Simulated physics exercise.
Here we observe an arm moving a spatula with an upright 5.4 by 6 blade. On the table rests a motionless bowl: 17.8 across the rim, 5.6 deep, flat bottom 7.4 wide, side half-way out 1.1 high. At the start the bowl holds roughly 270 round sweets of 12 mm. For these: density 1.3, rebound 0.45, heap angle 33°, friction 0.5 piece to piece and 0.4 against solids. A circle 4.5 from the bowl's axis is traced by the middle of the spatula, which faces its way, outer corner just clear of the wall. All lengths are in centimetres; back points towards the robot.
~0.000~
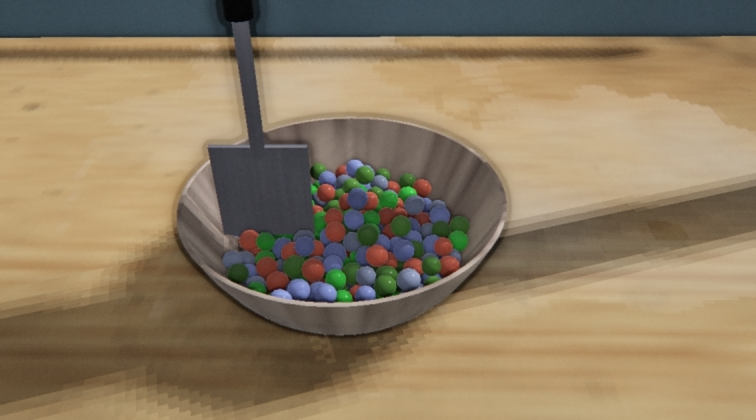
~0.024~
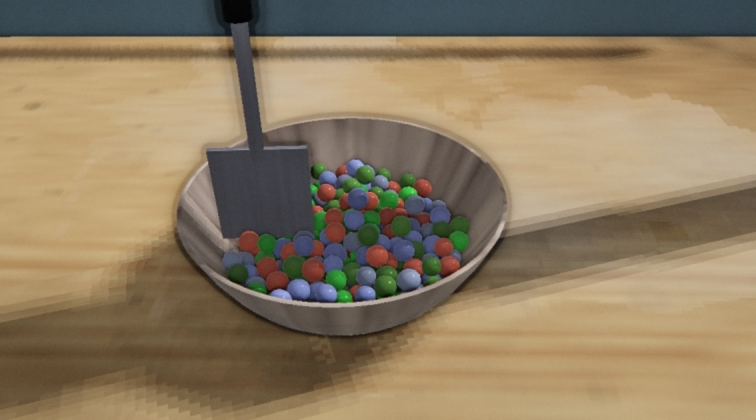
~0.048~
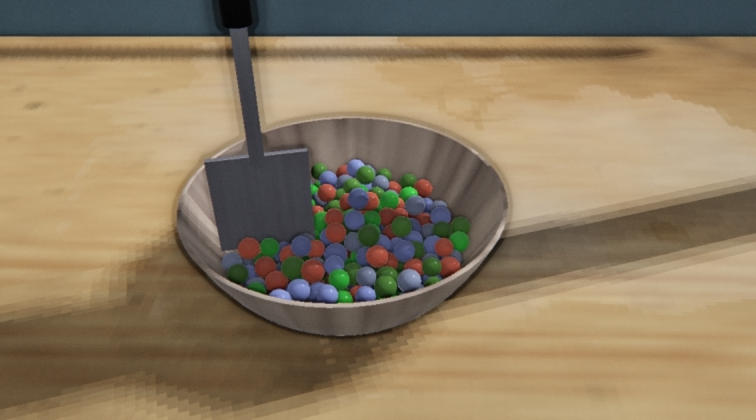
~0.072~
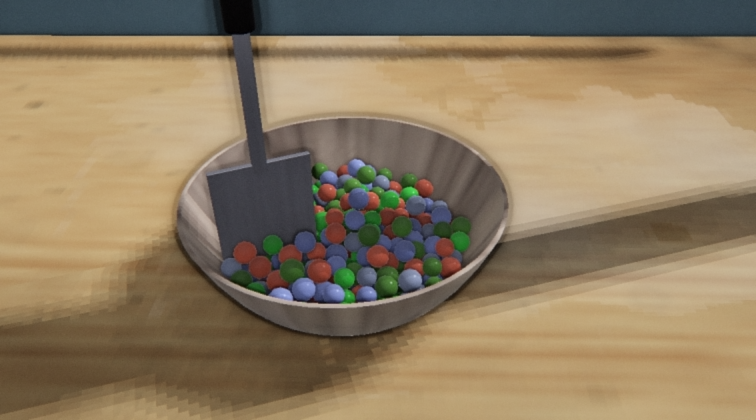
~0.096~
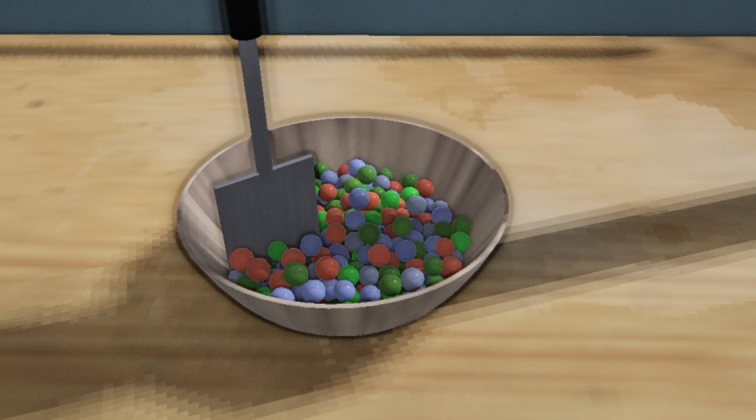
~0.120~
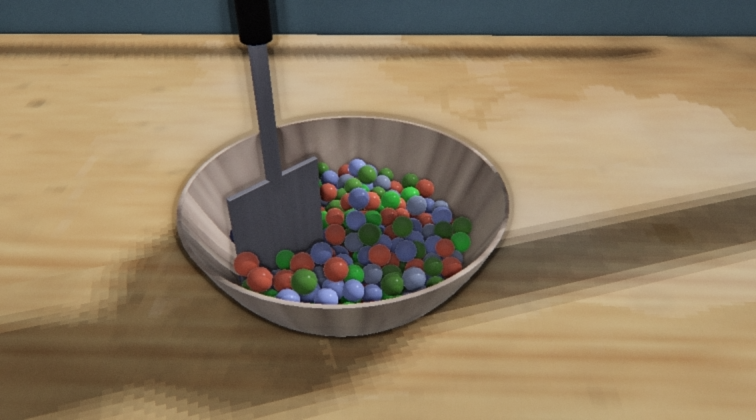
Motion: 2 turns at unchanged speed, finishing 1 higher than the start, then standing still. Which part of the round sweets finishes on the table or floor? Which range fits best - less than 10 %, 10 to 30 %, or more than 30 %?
The range that fits is 10 to 30 %.
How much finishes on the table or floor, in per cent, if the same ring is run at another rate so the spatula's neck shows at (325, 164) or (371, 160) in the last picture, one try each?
First try: Around 35 %; second try: Around 45 %.
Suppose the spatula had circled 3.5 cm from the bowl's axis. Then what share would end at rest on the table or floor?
Then about 20 per cent.
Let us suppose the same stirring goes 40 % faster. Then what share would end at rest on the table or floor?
About 25 percent, I'd say.
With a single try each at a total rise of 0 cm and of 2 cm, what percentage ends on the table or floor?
Try one: Around 25 %; try two: Around 10 %.
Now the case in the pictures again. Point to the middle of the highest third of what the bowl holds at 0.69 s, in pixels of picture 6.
About (259, 190) in the last picture.
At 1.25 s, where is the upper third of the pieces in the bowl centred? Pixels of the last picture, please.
About (390, 179).
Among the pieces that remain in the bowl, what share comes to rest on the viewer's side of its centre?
I'd say around 50 per cent.
By 0.69 s, 312° round, highest piece 8 above the table; 252 in the bowl, 16 on the table or floor, 4 in flight or on the tool.
By 1.25 s, 218° round, highest piece 7 above the table; 224 in the bowl, 46 on the table or floor, 2 in flight or on the tool.
By 1.74 s, 0° round, highest piece 5 above the table; 218 in the bowl, 54 on the table or floor.
By 2.44 s, 0° round, highest piece 5 above the table; 218 in the bowl, 54 on the table or floor.
Final count, 218 in the bowl, 54 on the table or floor. That is 20 % on the table or floor.
